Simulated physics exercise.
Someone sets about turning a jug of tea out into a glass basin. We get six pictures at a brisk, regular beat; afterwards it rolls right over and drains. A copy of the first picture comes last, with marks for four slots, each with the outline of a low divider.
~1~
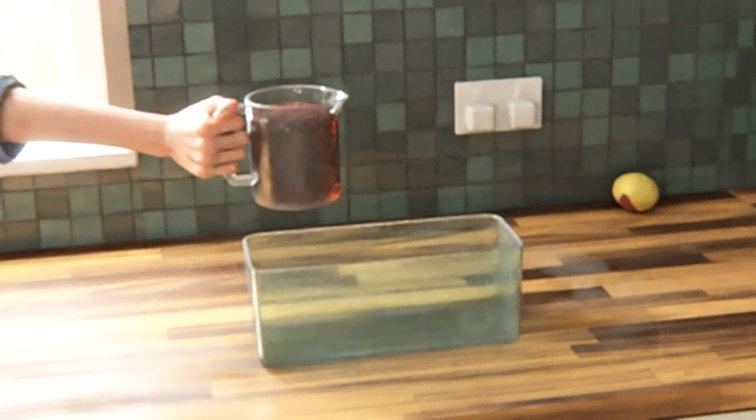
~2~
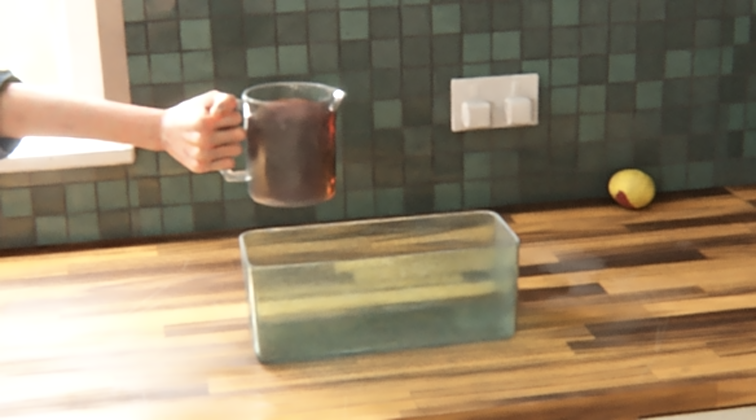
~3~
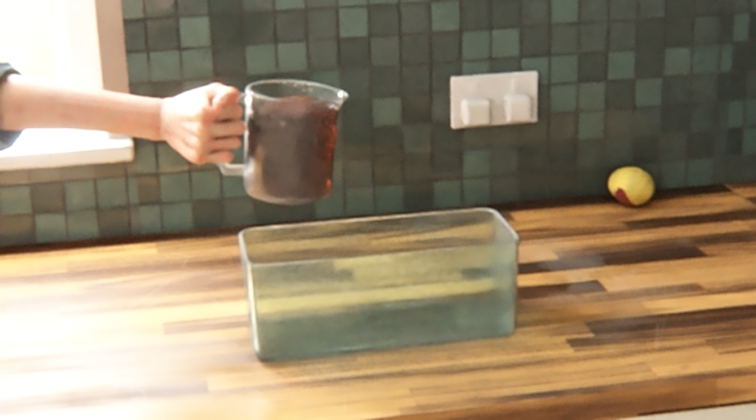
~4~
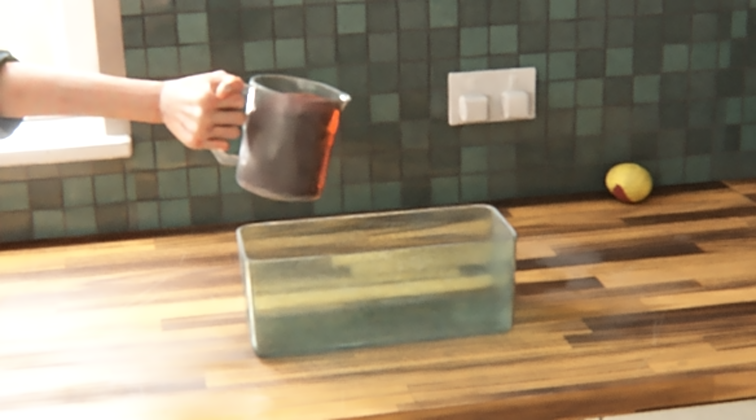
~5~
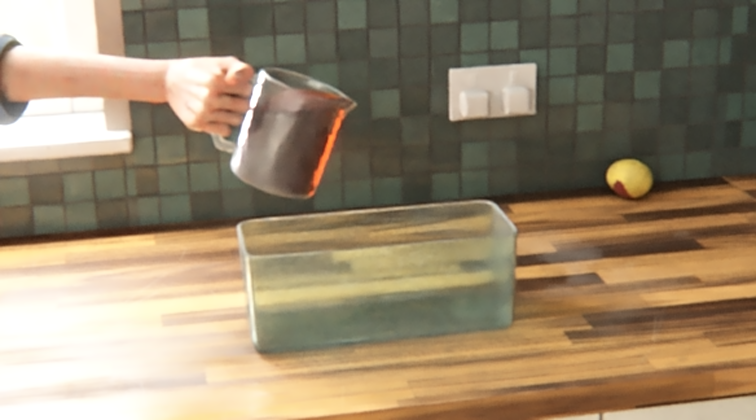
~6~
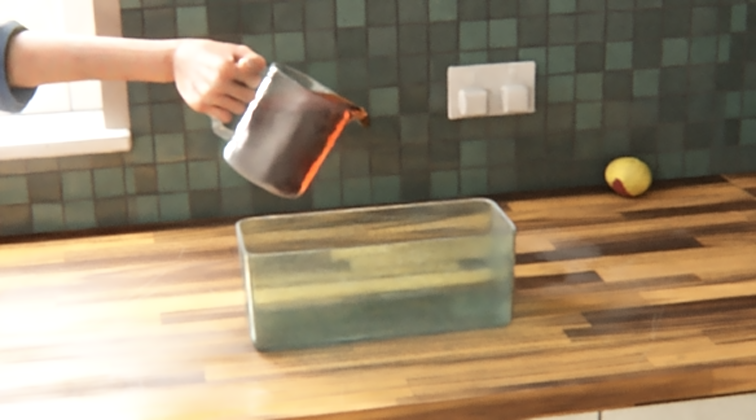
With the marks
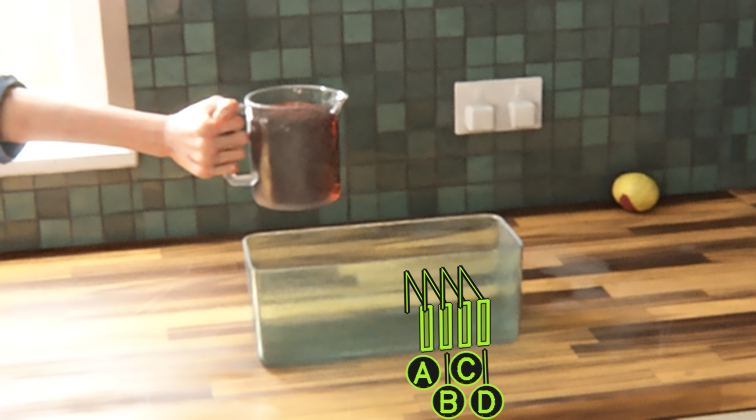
The footage shows a hand holding a glass jug of dark reddish-brown liquid above a clear glass basin on a striped wooden counter, then gradually tilting the jug to the right until some liquid passes over its lip.
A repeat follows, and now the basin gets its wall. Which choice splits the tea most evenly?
Best: A.
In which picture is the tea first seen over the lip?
Picture 6.
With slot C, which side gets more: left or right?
The left side.
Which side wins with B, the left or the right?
More ends on the left.
On the marked copy, A at (428, 356); B at (447, 354); C at (465, 352); D at (484, 350).
Choosing A, about 47 % ends left of the wall and 52 % right of it.
Choosing B, about 85 % ends left of the wall and 14 % right of it.
Choosing C, about 97 % ends left of the wall and 2 % right of it.
Choosing D, about 95 % ends left of the wall and 5 % right of it.
